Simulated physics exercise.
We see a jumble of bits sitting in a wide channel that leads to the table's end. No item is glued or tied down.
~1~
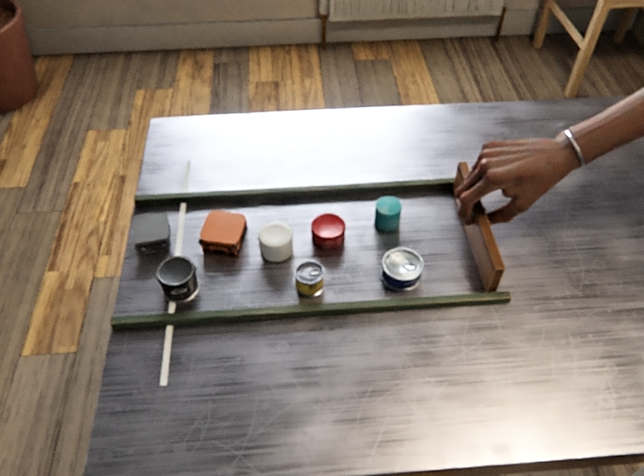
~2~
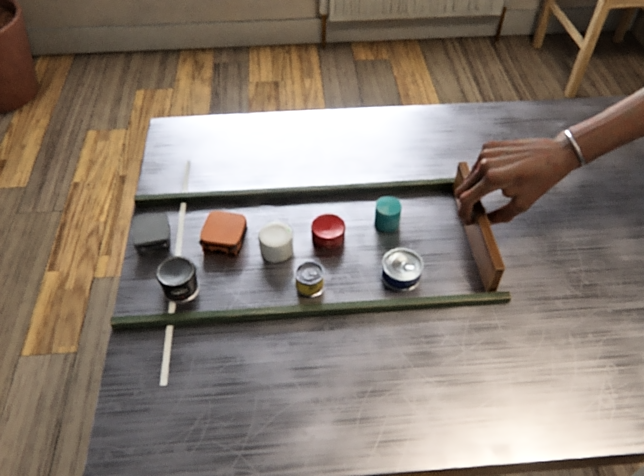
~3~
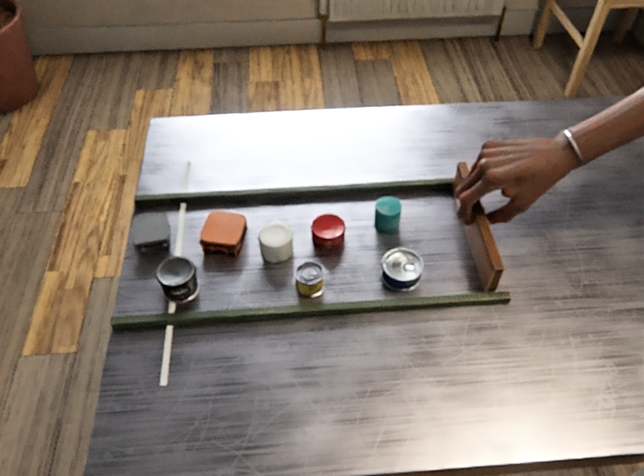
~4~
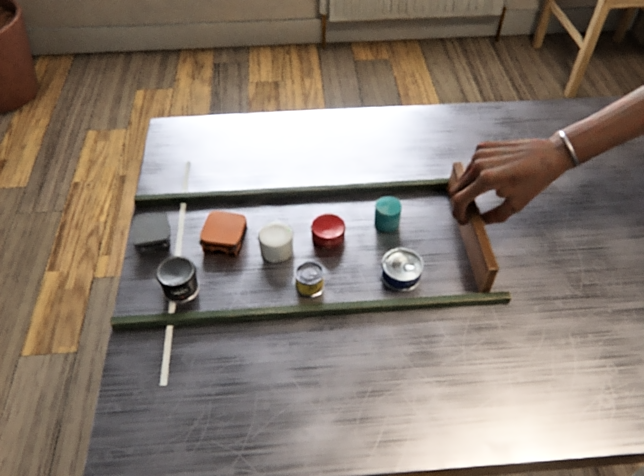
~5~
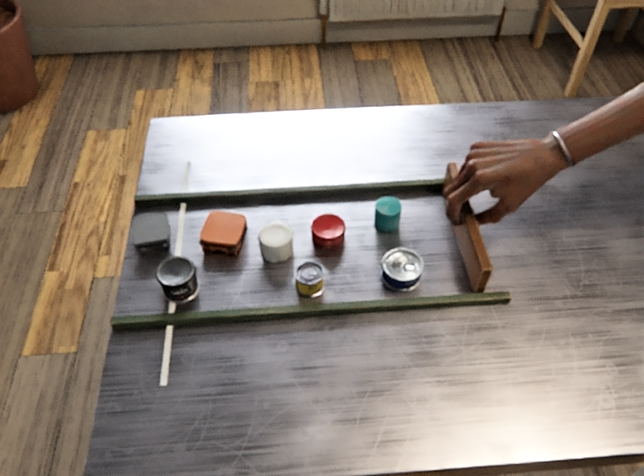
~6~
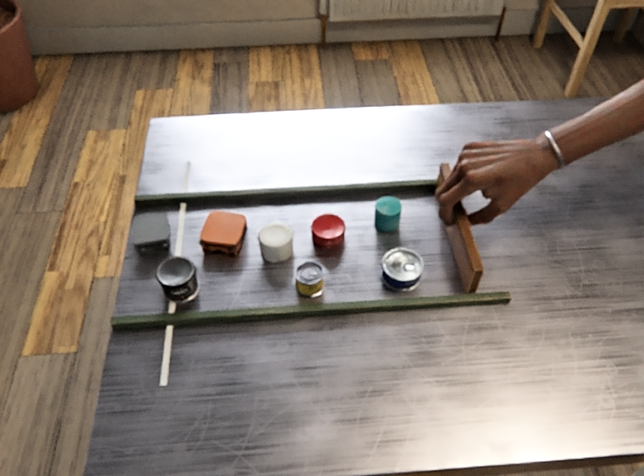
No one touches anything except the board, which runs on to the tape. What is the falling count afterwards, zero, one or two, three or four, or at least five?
The number going over the end will be just one or two.
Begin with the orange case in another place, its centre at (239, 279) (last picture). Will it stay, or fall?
Result: It comes off.
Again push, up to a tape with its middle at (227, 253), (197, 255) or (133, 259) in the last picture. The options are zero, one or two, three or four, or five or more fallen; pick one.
For each place: None; 1 or 2; five or over.
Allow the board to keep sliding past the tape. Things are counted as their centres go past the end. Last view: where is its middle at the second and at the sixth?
The first one at (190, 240), the next at (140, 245).
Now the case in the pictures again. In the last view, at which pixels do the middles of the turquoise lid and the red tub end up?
Answer: First (166, 218), after that (160, 244).
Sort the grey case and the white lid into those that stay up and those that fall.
Result - grey case fallen, white lid retained.
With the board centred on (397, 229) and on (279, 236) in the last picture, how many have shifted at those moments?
Counts: 2, 6.
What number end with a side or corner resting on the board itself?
The count comes out at 3.
Soon after, none off yet; grey case at rest near (153, 234); black tin at rest near (178, 279); orange case at rest near (224, 233).
In the end, the number that fall off is one or two; gone, black tin and grey case.
